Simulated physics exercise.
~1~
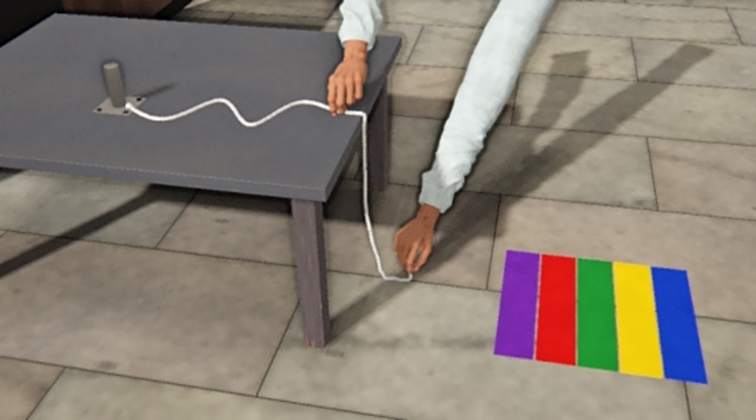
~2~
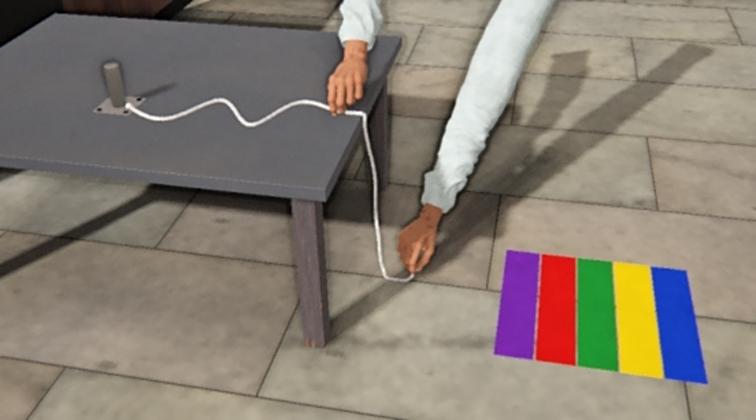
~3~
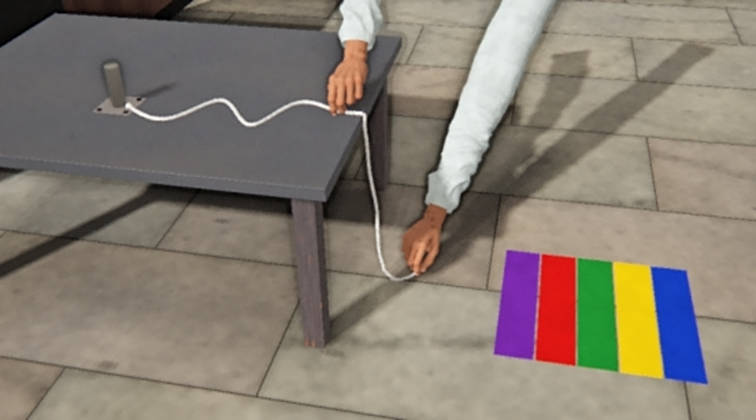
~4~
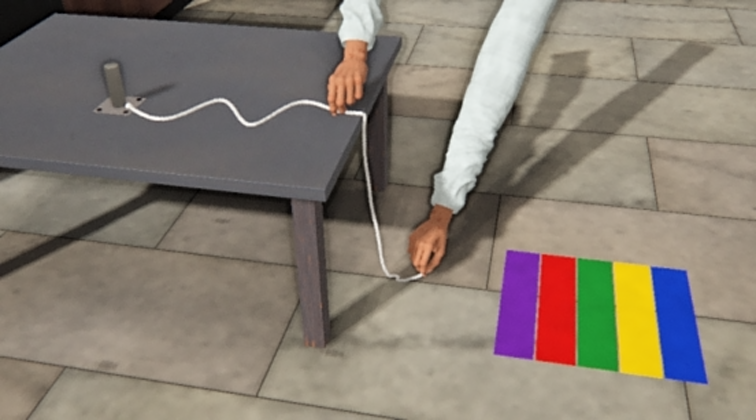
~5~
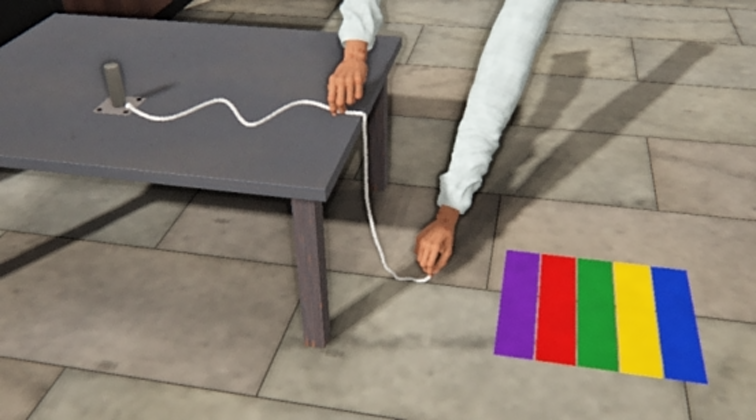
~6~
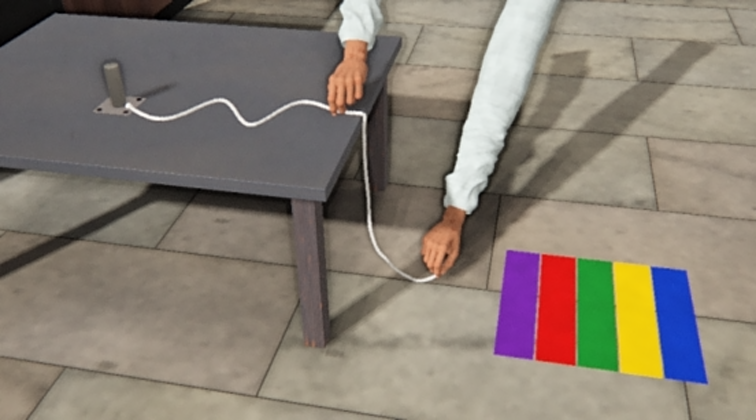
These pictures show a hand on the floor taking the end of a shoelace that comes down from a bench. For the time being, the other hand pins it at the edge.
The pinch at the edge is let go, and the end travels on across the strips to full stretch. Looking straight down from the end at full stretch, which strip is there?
The yellow strip is there.
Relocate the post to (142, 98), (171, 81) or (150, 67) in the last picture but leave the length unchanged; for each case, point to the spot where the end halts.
Near (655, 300); near (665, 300); near (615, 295).
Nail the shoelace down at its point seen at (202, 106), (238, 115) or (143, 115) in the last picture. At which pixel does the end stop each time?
It comes to rest around (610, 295), (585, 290) and (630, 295) respectively.
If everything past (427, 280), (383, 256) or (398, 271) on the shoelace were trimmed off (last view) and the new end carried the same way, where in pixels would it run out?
Try 1: (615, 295); try 2: (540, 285); try 3: (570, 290).
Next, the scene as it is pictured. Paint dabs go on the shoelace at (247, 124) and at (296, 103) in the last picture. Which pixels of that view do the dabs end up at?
End: (306, 116) and then (370, 130).
Early on, end near (568, 289); over red.
Midway, end near (612, 294); over green.
At the end of the slack, end near (639, 297); over yellow. Over yellow.
